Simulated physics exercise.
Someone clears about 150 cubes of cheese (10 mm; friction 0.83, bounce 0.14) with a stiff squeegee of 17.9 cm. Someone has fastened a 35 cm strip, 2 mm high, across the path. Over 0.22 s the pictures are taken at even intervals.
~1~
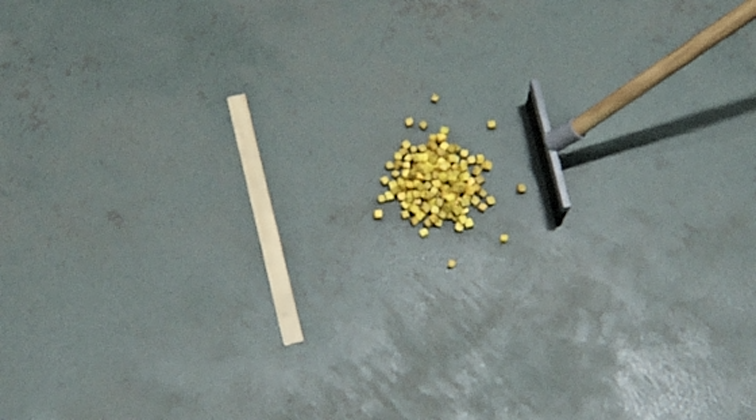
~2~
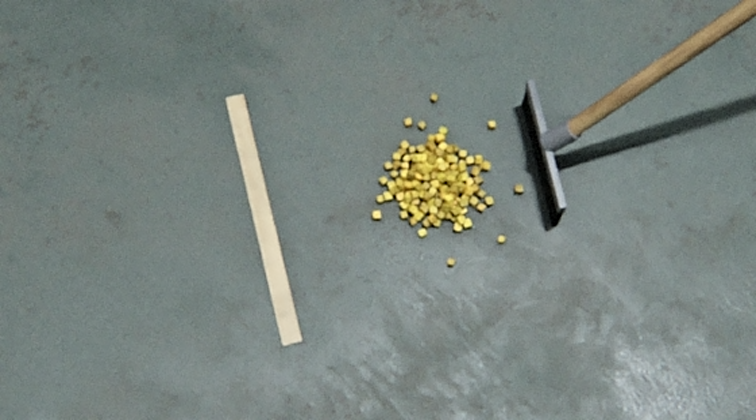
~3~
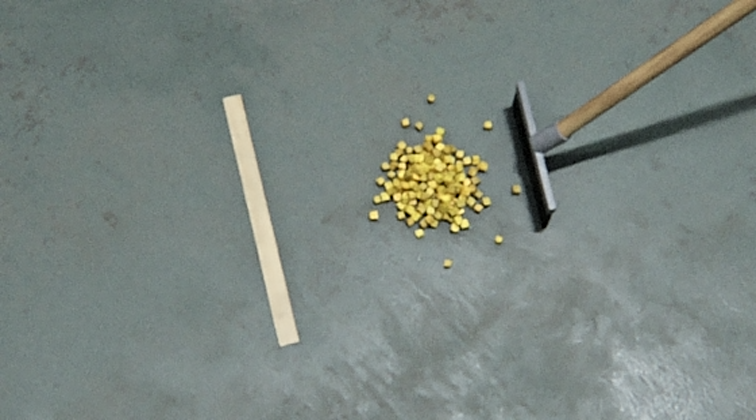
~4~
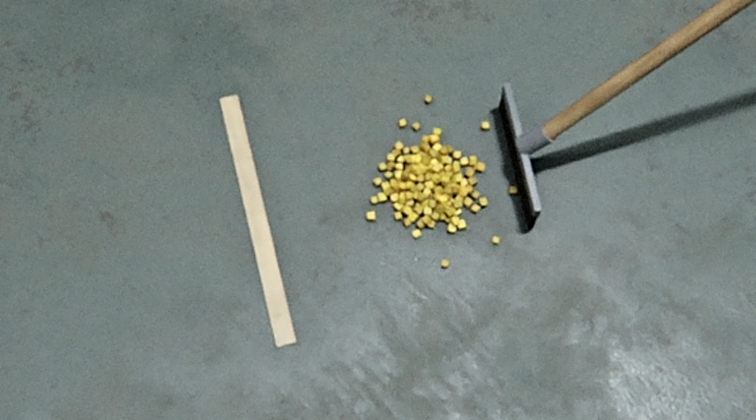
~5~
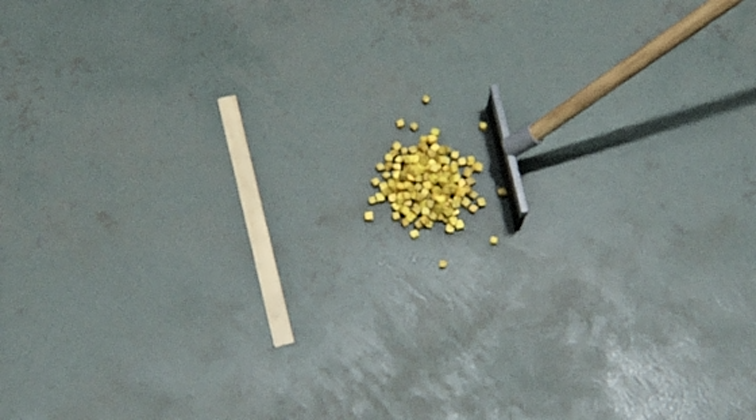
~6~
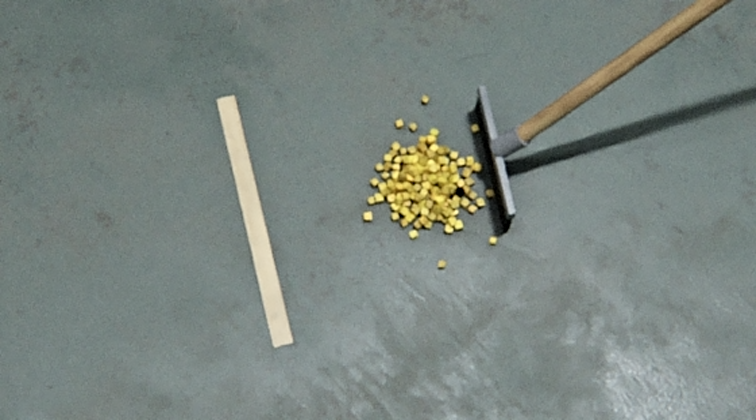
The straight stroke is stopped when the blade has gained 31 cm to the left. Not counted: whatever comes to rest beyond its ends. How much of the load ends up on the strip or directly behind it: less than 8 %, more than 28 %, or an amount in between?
Share on or directly behind the strip: In between.
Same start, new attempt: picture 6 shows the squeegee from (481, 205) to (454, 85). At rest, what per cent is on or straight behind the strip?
It ends up over 15.
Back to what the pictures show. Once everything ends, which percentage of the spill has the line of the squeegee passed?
15 %.
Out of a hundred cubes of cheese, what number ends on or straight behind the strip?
Roughly 20 per cent.
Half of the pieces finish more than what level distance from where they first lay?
20 cm.
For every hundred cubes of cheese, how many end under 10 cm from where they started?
10% or thereabouts.
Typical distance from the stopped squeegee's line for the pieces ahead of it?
About 3 centimetres.
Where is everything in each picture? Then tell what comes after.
In the first frame, squeegee from (565, 208) to (534, 86); moved 0.0 cm; pieces shifted so far, 0; middle of the spill at (444, 177); strip at (263, 213).
In the second frame, squeegee from (561, 208) to (530, 87); moved 0.3 cm; pieces shifted so far, 0; middle of the spill at (442, 177).
In the third frame, squeegee from (551, 210) to (520, 88); moved 1.3 cm; pieces shifted so far, 0; middle of the spill at (439, 178).
In the fourth frame, squeegee from (536, 211) to (506, 90); moved 2.7 cm; pieces shifted so far, 0; middle of the spill at (436, 178).
In the fifth frame, squeegee from (523, 213) to (493, 91); moved 4.0 cm; pieces shifted so far, 1; middle of the spill at (434, 179).
In the sixth frame, squeegee from (511, 214) to (481, 93); moved 5.5 cm; pieces shifted so far, 2; middle of the spill at (433, 179); strip at (253, 215).
Then, 0.37 s after the last picture, squeegee 17 cm from its start, spill 15 cm wide; elsewhere 100 %.
Then, 0.75 s after the last picture, squeegee 29 cm from its start, spill 17 cm wide; elsewhere 100 %.
Then, 1.07 s after the last picture, squeegee 31 cm from its start, spill 18 cm wide; on or straight behind the strip 20 %, elsewhere 80 %.
In the end, on or straight behind the strip 20 %, elsewhere 80 %.
